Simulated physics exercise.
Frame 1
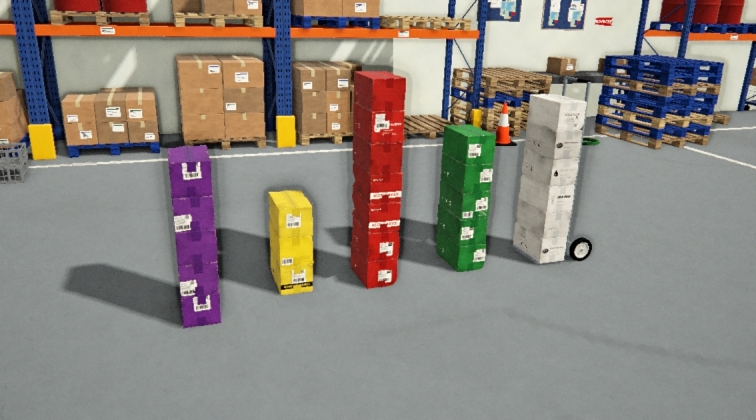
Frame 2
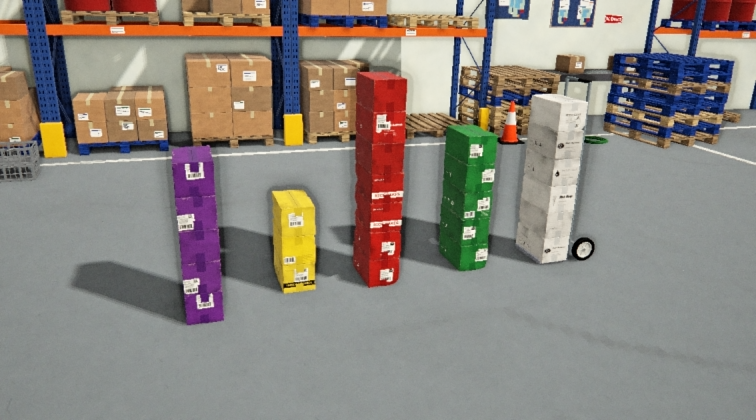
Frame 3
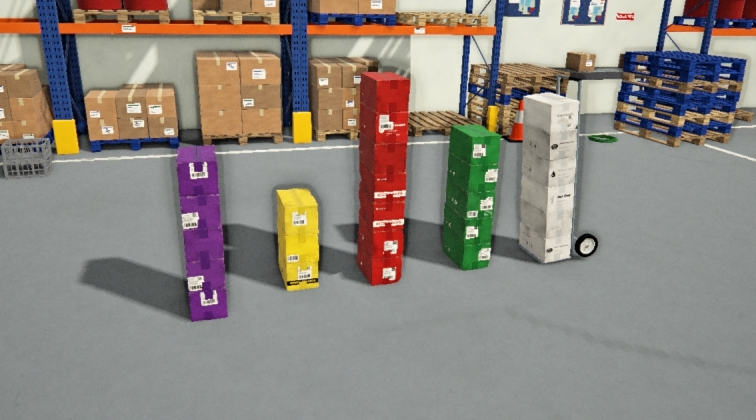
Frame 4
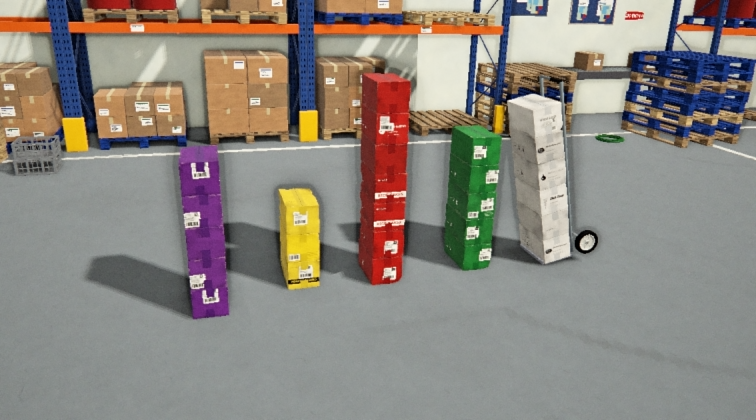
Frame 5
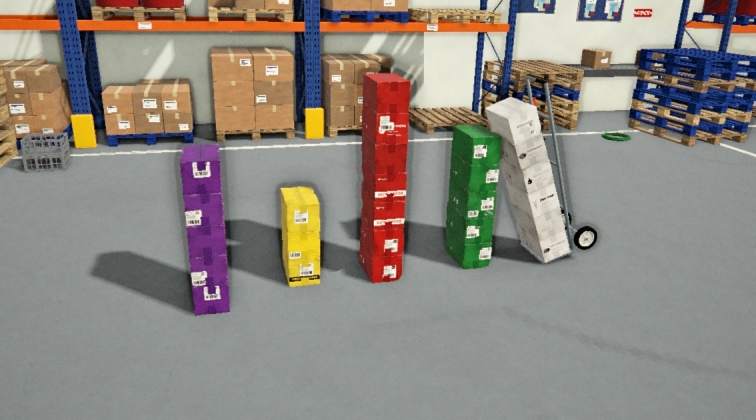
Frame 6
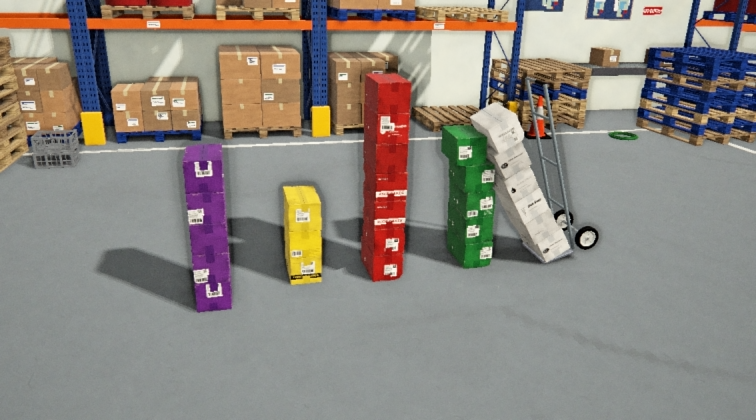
A white stack of parcels on a hand truck leans left against the green stack.
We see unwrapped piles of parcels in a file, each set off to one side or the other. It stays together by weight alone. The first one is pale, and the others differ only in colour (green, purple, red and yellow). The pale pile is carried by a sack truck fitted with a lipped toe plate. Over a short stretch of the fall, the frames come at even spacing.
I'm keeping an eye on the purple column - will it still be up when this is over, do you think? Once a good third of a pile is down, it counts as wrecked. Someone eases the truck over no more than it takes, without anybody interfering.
No, it goes down.
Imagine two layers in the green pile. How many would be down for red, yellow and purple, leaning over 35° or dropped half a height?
By colour, that gives red at 0, yellow at 0 and purple at 0.
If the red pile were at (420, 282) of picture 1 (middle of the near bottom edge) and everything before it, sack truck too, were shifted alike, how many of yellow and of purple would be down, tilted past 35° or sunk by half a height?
The count for yellow is 2 and the count for purple is 2.
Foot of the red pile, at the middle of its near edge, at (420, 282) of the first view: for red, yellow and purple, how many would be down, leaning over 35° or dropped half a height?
The counts are red 7, yellow 2, purple 5.
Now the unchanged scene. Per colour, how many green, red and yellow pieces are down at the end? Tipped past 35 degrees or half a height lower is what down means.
Final tally of down pieces: Green = 5; red = 7; yellow = 2.
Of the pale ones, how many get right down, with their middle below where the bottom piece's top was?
Of the pale pieces, the number is 2.
Shortly afterwards, 6 of the pale pile down; none of the 5 purple parcels down (5 of 20 in all colours); top purple parcel unmoved; top green parcel tilted a little, half its height lower.
Next, 6 of the pale pile down; none of the 5 purple parcels down (14 of 20 in all colours); top purple parcel tilted clearly; top red parcel on its side.
In the end, 6 of the pale pile down; 5 of the 5 purple parcels down (19 of 20 in all colours); top purple parcel on its side; top red parcel on its side. From the last view, middles, top purple parcel near (117, 256), top red parcel near (293, 208).
